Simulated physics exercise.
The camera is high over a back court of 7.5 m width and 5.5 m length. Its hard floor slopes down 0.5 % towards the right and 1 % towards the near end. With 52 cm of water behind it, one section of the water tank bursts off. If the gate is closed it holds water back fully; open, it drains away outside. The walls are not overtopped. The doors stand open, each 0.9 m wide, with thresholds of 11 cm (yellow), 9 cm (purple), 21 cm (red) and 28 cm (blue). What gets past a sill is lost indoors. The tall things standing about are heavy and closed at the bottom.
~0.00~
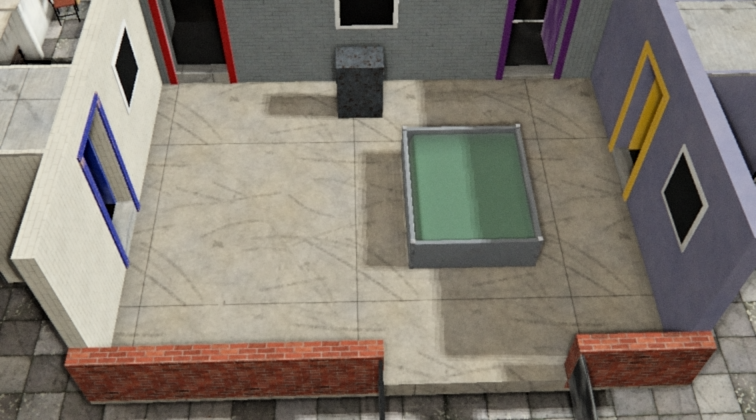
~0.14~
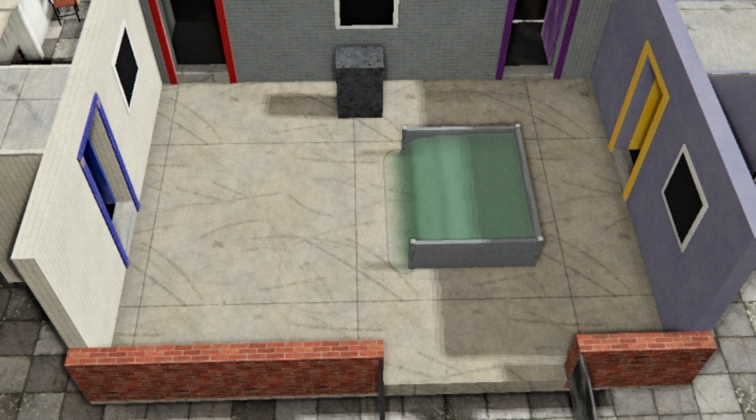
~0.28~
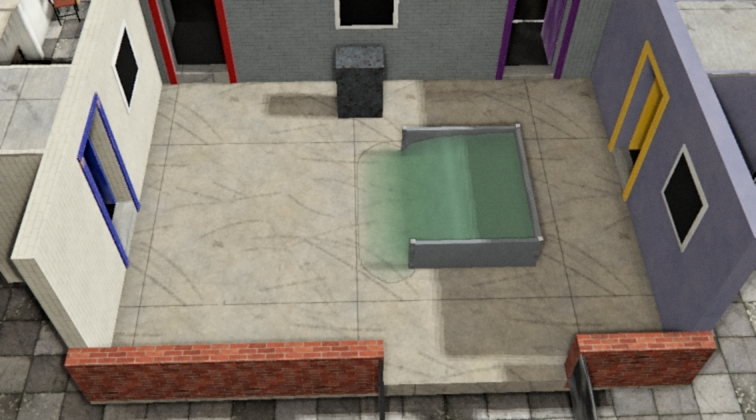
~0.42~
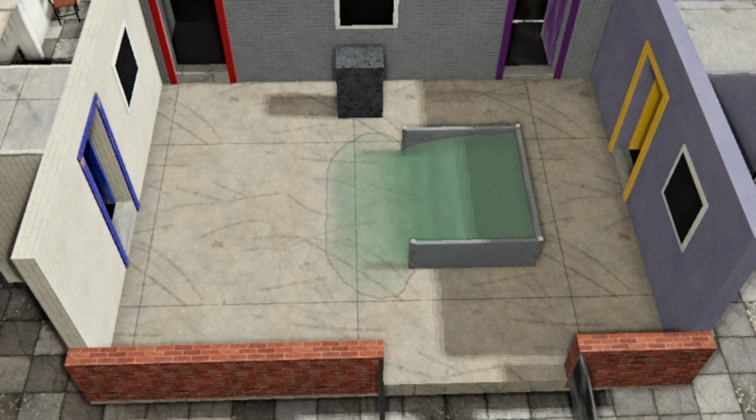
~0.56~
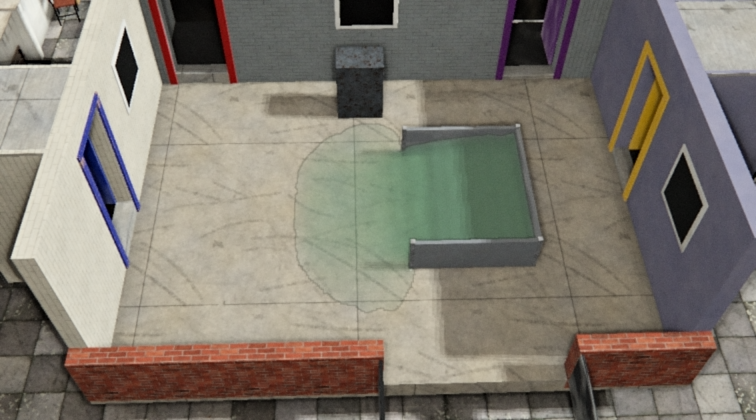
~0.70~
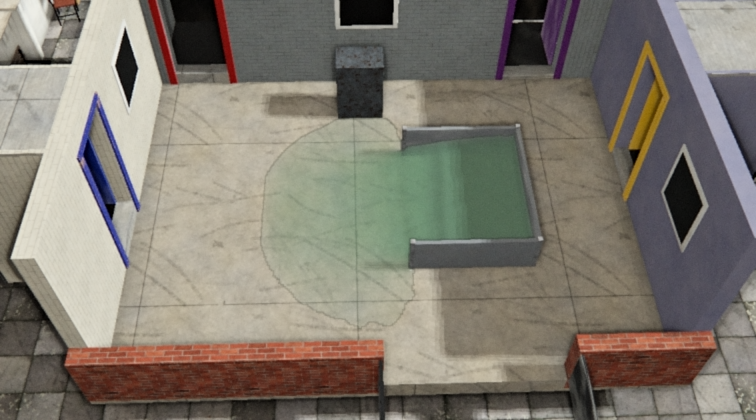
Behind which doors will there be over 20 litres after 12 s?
Within that time: At the yellow door it stays under the limit; at the purple door it does not reach the limit; at the red door it does not reach the limit; at the blue door it stays under the limit.
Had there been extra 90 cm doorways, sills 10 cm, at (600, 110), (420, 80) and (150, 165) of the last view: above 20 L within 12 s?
In turn: Below, below, over.
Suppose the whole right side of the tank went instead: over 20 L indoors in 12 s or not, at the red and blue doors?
Against that limit: Red not over, blue below.
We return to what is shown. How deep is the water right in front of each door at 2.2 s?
Depths in cm: Yellow 0, purple 0, red 1, blue 23.
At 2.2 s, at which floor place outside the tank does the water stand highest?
At about (149, 218).
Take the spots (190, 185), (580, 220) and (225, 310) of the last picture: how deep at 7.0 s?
About 7, 0 and 7 cm.
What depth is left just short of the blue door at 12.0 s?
Some 3.5 cm.
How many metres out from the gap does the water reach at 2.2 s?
Roughly 4.8 m.
After 1.4 s water covers 40 % of the floor and is deepest (21 cm) near (402, 233); yellow door not reached, purple door not reached, red door not reached, blue door 8 cm at the sill, 0 L in.
After 2.2 s water covers 50 % of the floor and is deepest (24 cm) near (149, 218); yellow door not reached, purple door not reached, red door not reached, blue door 23 cm at the sill, 0 L in.
After 3.5 s water covers 50 % of the floor and is deepest (26 cm) near (107, 374); yellow door not reached, purple door not reached, red door 19 cm at the sill, 0 L in, blue door 15 cm at the sill, 0 L in.
After 7.0 s water covers 75 % of the floor and is deepest (11 cm) near (389, 214); yellow door not reached, purple door 1 cm at the sill, 0 L in, red door 4 cm at the sill, 1 L in, blue door 7 cm at the sill, 0 L in.
After 12.0 s water covers 95 % of the floor and is deepest (8 cm) near (655, 360); yellow door 4 cm at the sill, 0 L in, purple door 2 cm at the sill, 0 L in, red door 2 cm at the sill, 1 L in, blue door 3 cm at the sill, 0 L in.
